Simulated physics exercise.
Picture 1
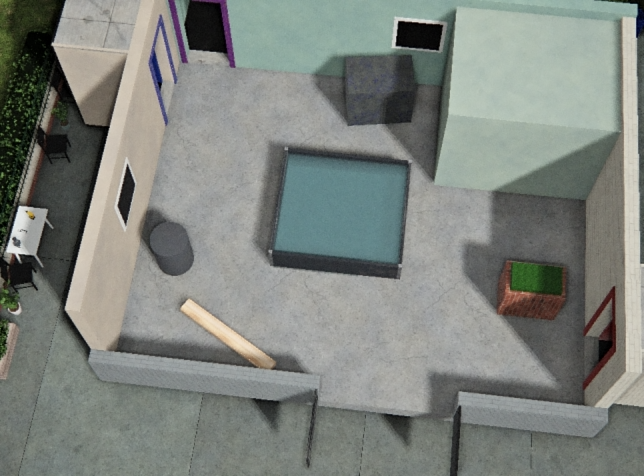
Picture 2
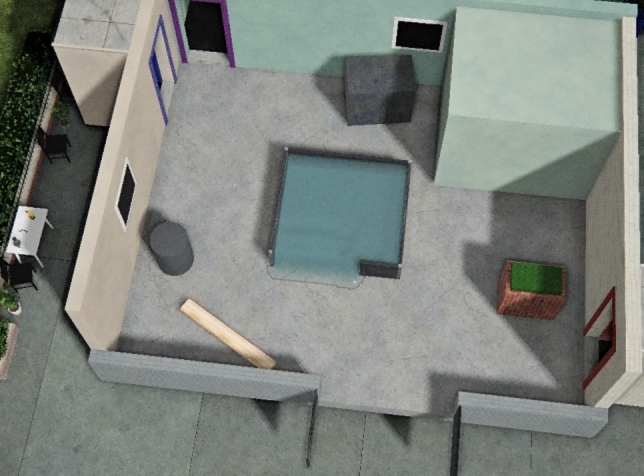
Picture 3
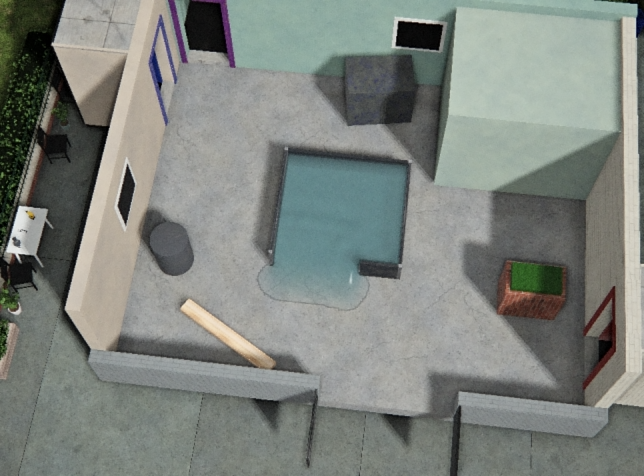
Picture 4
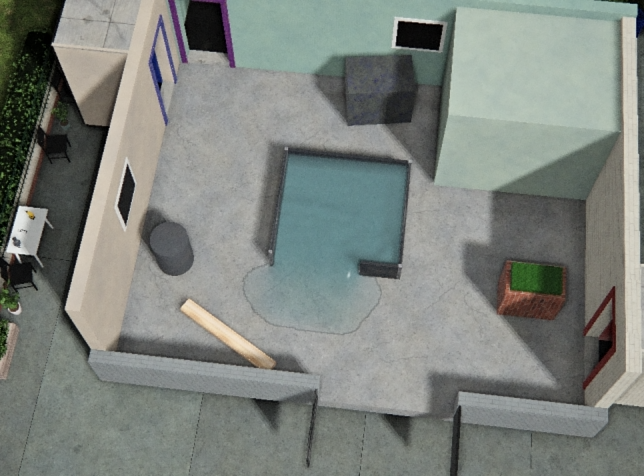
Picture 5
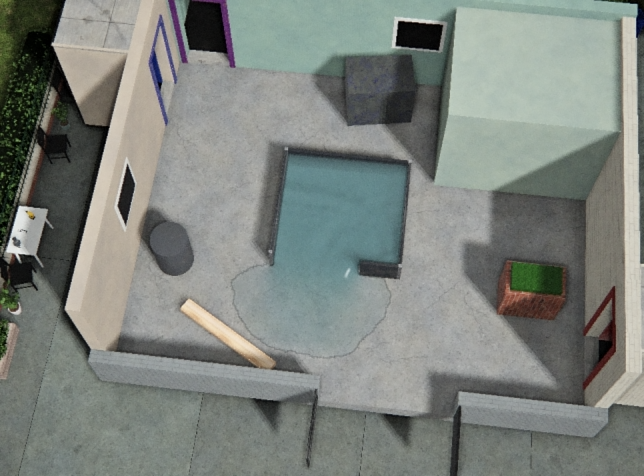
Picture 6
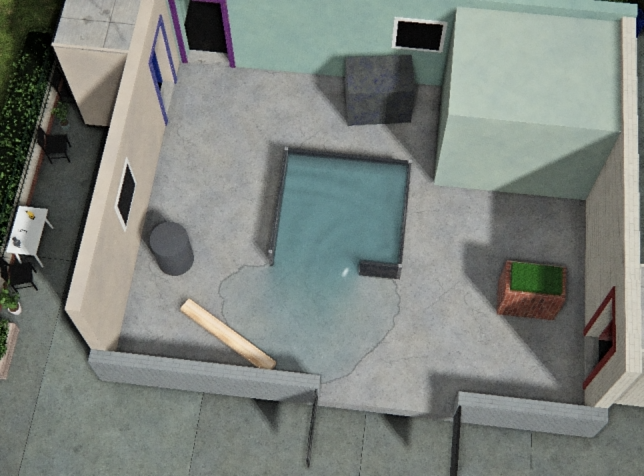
Water pouring from a gap in a square tank's near side, spreading across a grey walled yard and reaching a wooden plank.
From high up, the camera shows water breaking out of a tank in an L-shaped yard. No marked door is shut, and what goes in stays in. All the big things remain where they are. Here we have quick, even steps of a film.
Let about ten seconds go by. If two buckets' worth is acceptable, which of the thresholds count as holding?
The red door counts as holding, the purple door counts as holding, the blue door counts as holding.
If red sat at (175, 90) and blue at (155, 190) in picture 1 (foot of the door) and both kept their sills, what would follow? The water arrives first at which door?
The blue one gets wet first.
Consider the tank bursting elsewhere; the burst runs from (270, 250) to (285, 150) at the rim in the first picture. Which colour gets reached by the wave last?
That would be the door marked red.
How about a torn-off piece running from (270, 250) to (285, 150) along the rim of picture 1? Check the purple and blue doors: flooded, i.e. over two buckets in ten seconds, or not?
As I see it, the purple door tops the mark and the blue door tops the mark.
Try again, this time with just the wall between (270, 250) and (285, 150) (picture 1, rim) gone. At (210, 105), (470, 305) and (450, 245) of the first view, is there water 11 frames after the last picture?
Soaked, untouched, untouched.
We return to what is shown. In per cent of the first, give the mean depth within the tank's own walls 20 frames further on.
38 percent or thereabouts.
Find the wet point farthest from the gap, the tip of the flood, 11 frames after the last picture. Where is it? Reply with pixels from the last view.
The farthest point of the front sits at (114, 364).
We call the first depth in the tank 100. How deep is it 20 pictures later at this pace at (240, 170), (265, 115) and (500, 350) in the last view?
0, 0, 0 %.
A moment on, water covers 15 % of the floor; the red door not reached, the purple door not reached, the blue door not reached.
Next, water covers 20 % of the floor; the red door not reached, the purple door not reached, the blue door not reached.
Then, water covers 30 % of the floor; the red door not reached, the purple door not reached, the blue door not reached.
Later, water covers 60 % of the floor; the red door wet at the sill, nothing in, the purple door not reached, the blue door wet at the sill, nothing in.
In the end, water covers 75 % of the floor; the red door under two buckets in, the purple door wet at the sill, nothing in, the blue door wet at the sill, nothing in.
